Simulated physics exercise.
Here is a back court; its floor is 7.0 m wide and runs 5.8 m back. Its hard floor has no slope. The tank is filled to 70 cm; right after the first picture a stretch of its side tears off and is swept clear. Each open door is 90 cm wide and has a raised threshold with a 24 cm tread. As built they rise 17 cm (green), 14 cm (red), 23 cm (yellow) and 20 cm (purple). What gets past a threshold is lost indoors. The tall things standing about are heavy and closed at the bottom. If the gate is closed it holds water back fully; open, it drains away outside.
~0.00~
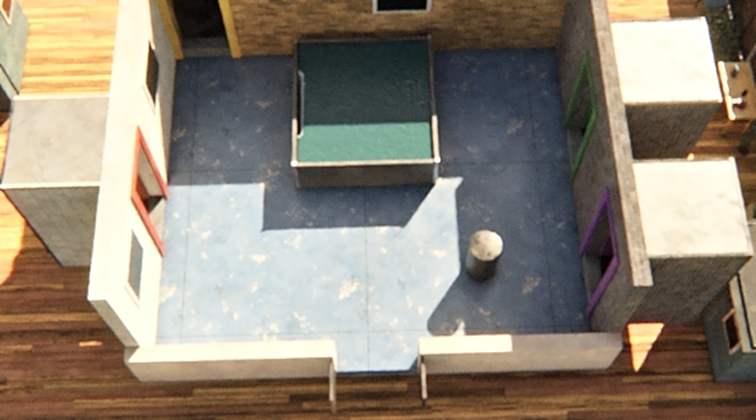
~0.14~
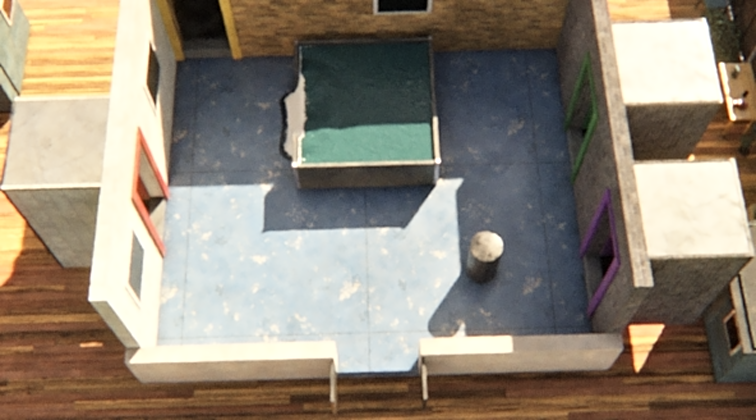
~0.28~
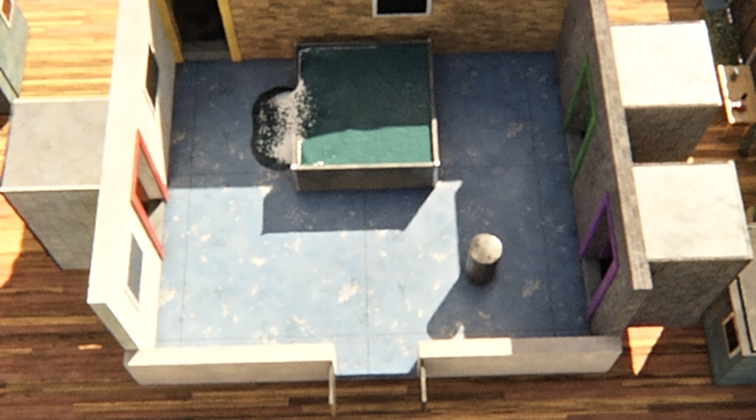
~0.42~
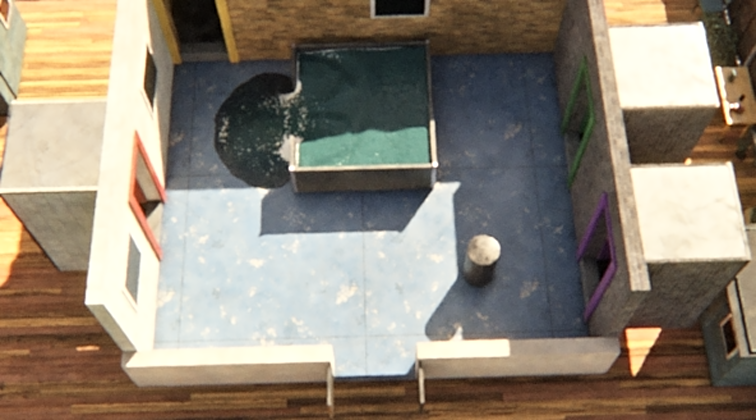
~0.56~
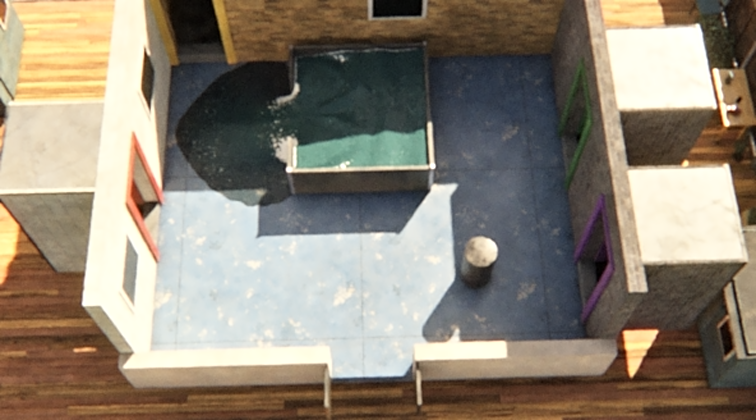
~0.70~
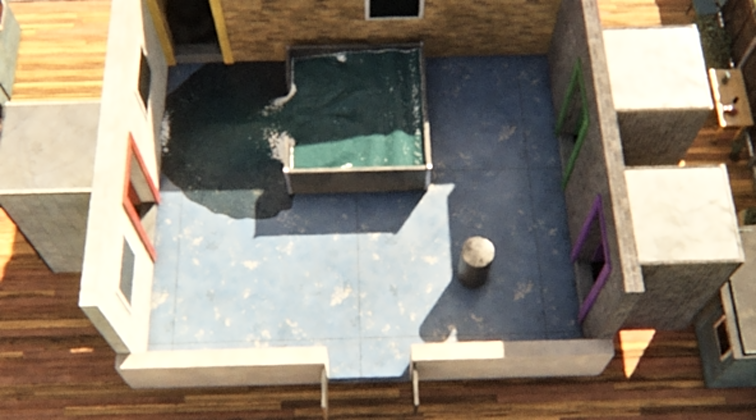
A tank of green water losing part of its left side, water pouring out and spreading dark across the blue courtyard floor.
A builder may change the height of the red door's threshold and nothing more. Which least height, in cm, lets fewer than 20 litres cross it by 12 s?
About 15 cm.
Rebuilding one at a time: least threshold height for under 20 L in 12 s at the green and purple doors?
Roughly 8.0 cm at green and 11.0 cm at purple.
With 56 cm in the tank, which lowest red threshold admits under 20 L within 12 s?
Some 11.5 cm.
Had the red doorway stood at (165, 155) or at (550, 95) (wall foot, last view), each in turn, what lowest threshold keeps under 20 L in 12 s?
Roughly 35 and 7.0 cm.
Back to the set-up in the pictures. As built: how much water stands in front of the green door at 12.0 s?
About 8.0 cm.
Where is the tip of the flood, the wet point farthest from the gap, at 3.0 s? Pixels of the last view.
Near (146, 368).
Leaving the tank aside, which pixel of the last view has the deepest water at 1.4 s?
Near (169, 64).
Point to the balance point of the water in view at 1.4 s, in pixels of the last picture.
At about (313, 129).
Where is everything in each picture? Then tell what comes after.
Still water, 70 cm deep, in the tank at (364, 102); the red door at (151, 197) is dry, in the first frame.
The gap is at (300, 119), the front 0.3 m out at (283, 148); the back of the tank holds 70 cm, in the second frame.
The front is at (255, 144), 0.8 m from the gap at (299, 122); 1.0 m2 of floor is wet, 70 cm left at the back, in the third frame.
The front is at (219, 144), 1.4 m from the gap at (297, 123); 2.3 m2 of floor is wet, 70 cm left at the back, in the fourth frame.
The gap is at (294, 124), the front 2.0 m out at (180, 134); the back of the tank holds 69 cm, in the fifth frame.
The gap is at (291, 124), the front 2.3 m out at (161, 162); the back of the tank holds 63 cm; 0.9 m in a straight line remain to the red door at (143, 203), in the sixth frame.
After 1.4 s water covers 20 % of the floor, deepest (55 cm) near (169, 64); 16 cm at the red door, 0 litres in over its 14 cm threshold.
After 3.0 s water covers 35 % of the floor, deepest (36 cm) near (168, 72); 18 cm at the red door, 17 litres in over its 14 cm threshold.
After 12.0 s water covers 95 % of the floor, deepest (18 cm) near (445, 99); 9 cm at the red door, 28 litres in over its 14 cm threshold.
At the red door as built, the water arrived by 1.2 s and peaked near 20 cm at 1.8 s.
Run again over the same 12 s with other heights there, 37 litres in over 13 cm, 9 litres over 17.5 cm. The limit of 20 litres is kept from about 15 cm up.
